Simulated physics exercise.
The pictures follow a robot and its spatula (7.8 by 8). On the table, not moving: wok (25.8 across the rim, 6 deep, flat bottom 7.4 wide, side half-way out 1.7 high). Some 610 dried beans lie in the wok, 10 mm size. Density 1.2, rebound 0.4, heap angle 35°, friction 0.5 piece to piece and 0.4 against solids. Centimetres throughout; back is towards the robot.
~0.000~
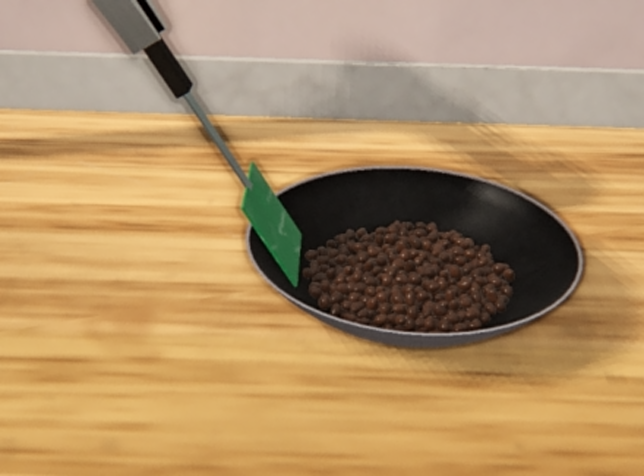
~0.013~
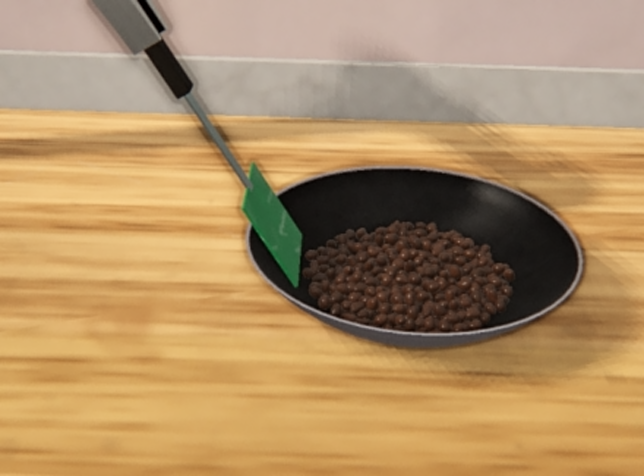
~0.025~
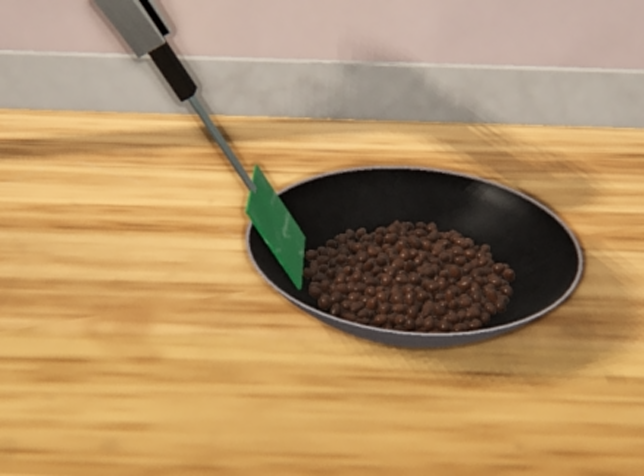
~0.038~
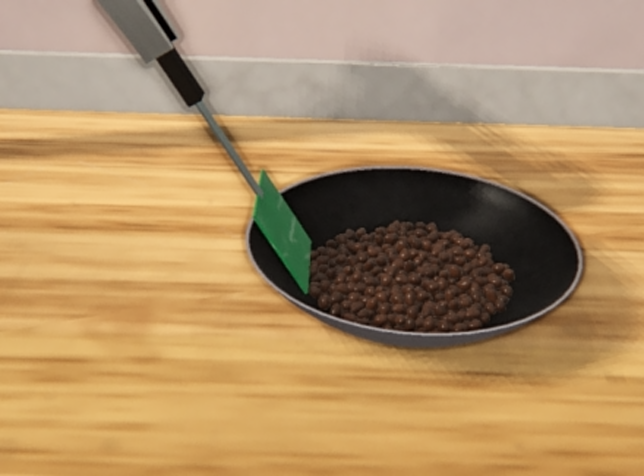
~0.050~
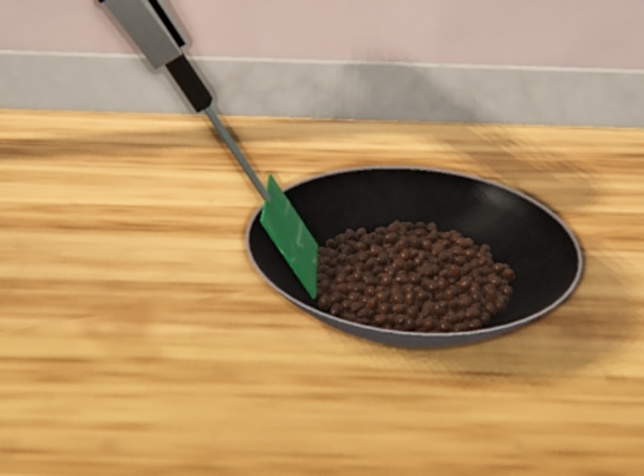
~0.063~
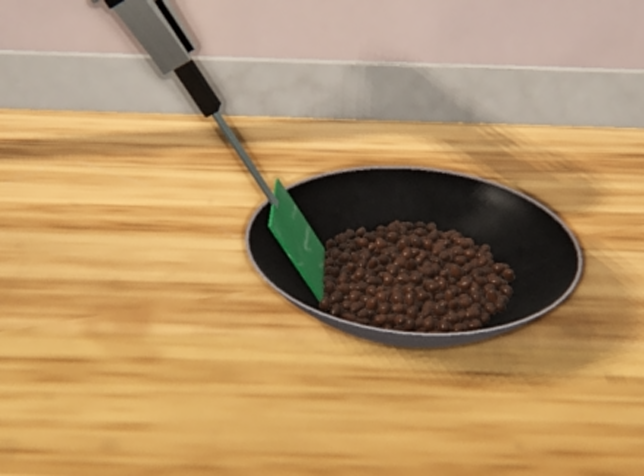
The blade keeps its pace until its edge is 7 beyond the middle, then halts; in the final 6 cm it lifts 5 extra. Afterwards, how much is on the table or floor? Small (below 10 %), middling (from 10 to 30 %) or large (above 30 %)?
On the table or floor the share is small, below 10 %.
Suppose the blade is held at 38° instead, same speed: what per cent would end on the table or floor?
In that case some 5 per cent.
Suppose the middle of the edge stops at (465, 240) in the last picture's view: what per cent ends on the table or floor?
Some 0 per cent.
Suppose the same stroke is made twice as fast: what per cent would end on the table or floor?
Then about 25 per cent.
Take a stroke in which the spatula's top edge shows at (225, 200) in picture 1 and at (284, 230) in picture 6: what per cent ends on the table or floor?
Some 30 per cent.
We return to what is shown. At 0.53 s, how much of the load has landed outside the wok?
Some 5 per cent.
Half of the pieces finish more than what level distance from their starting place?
About 5 cm.
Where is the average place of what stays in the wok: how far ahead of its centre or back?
About 4.5 cm ahead.
After 0.17 s, sloping 59°, highest piece 5 above the table; 613 in the wok.
After 0.28 s, sloping 59°, highest piece 12 above the table; 612 in the wok, 1 on the blade or in flight.
After 0.53 s, sloping 59°, highest piece 8 above the table; 573 in the wok, 29 on the table or floor, 11 on the blade or in flight.
After 1.58 s, sloping 59°, highest piece 7 above the table; 572 in the wok, 41 on the table or floor.
At rest, 572 in the wok, 41 on the table or floor. That is 7 % on the table or floor.
